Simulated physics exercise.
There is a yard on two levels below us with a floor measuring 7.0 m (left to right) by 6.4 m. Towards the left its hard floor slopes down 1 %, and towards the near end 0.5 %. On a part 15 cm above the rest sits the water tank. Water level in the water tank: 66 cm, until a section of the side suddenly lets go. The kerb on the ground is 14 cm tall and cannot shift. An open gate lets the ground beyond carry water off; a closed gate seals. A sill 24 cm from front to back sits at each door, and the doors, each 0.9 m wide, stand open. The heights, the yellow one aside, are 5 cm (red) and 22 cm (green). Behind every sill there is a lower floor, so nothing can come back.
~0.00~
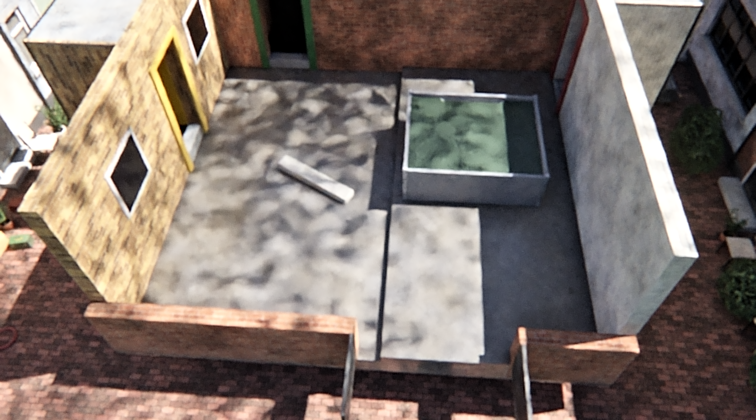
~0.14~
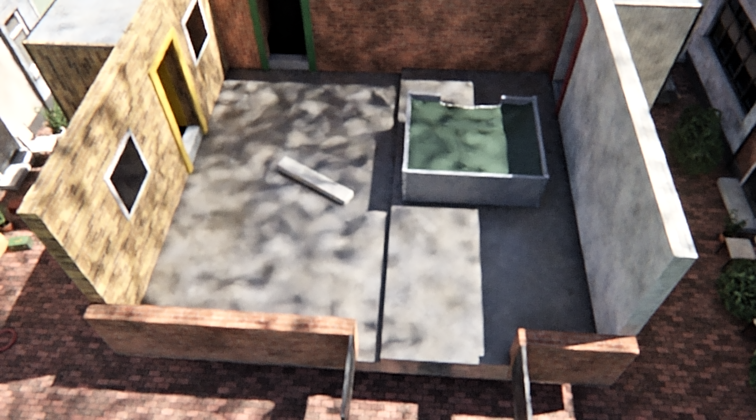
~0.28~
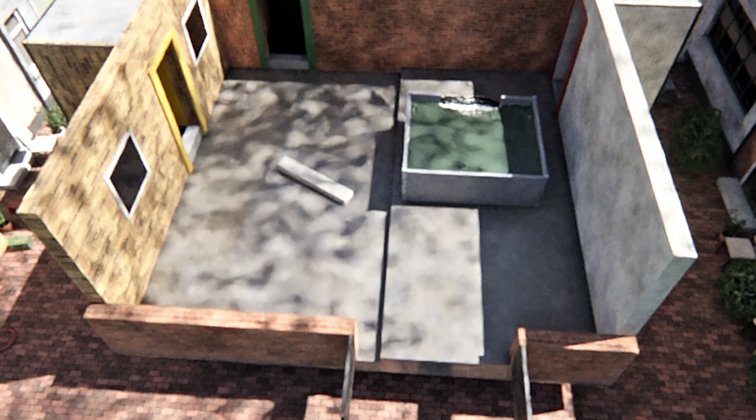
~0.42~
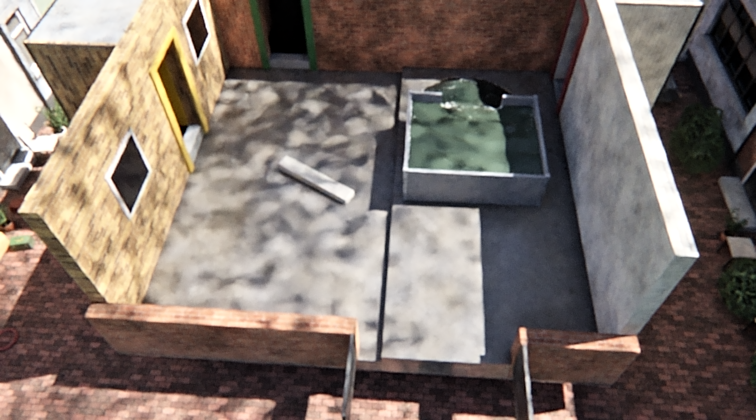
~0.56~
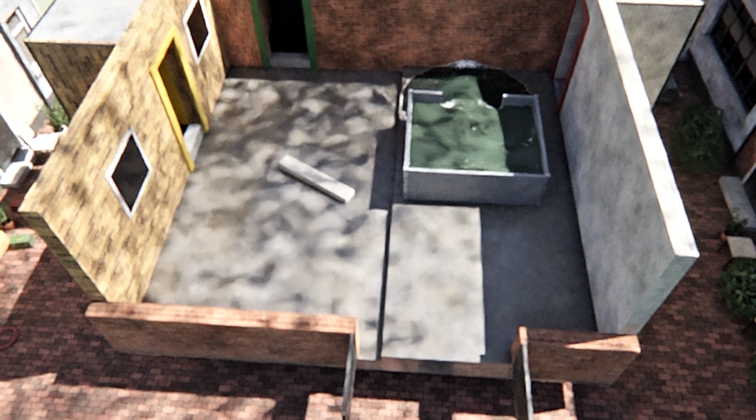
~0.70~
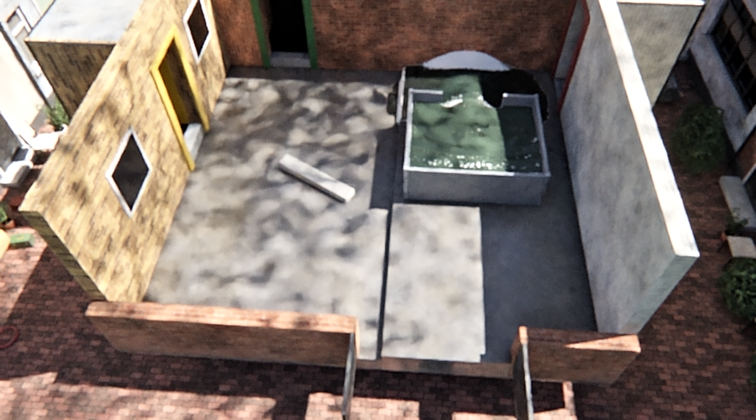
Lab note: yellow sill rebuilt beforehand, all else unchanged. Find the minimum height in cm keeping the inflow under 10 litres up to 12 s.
Minimum height: About 9 cm.
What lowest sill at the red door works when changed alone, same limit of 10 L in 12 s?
Red: 29 cm.
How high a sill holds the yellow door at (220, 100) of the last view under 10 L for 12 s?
Roughly 18 cm.
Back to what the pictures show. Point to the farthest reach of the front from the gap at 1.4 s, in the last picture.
Pixel close to (335, 71).
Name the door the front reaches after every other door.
That's the yellow door, which comes last.
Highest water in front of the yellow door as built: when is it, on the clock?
The level tops out around 3.8 s.
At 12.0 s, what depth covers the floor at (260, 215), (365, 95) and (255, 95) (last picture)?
Roughly 6, then 2, then 7 cm.
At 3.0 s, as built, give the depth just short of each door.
Before red it's 20 cm, before green 6 cm, before yellow 3 cm.
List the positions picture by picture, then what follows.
Still water, 66 cm deep, in the water tank at (473, 135); the yellow door at (184, 110) is dry, in the first picture.
The front is at a hidden place, 0.3 m from the gap on the far side; 0.3 m2 of floor is wet, 66 cm left at the back, in the second picture.
The gap is on the far side, the front 0.8 m out at a hidden place; the back of the water tank holds 66 cm, in the third picture.
The gap is on the far side, the front 1.4 m out at (457, 80); the back of the water tank holds 66 cm, in the fourth picture.
The front is at (494, 69), 1.7 m from the gap on the far side; 3.5 m2 of floor is wet, 62 cm left at the back, in the fifth picture.
The front is at (519, 70), 1.8 m from the gap on the far side; 4.1 m2 of floor is wet, 57 cm left at the back; 4.2 m in a straight line remain to the yellow door at (185, 109), in the sixth picture.
After 1.4 s water covers 10 % of the floor, deepest (42 cm) near (460, 69); it has not reached the yellow door.
After 3.0 s water covers 35 % of the floor, deepest (28 cm) near (546, 72); it has not reached the yellow door.
After 12.0 s water covers 90 % of the floor, deepest (12 cm) near (133, 329); 6 cm at the yellow door, 0 litres in over its 26 cm sill.
At the yellow door as built, the water arrived by 3.1 s and peaked near 13 cm at 3.8 s.
Run again over the same 12 s with other heights there, 20 litres in over 7.5 cm, 5 litres over 10 cm. The limit of 10 litres is kept from about 9 cm up.
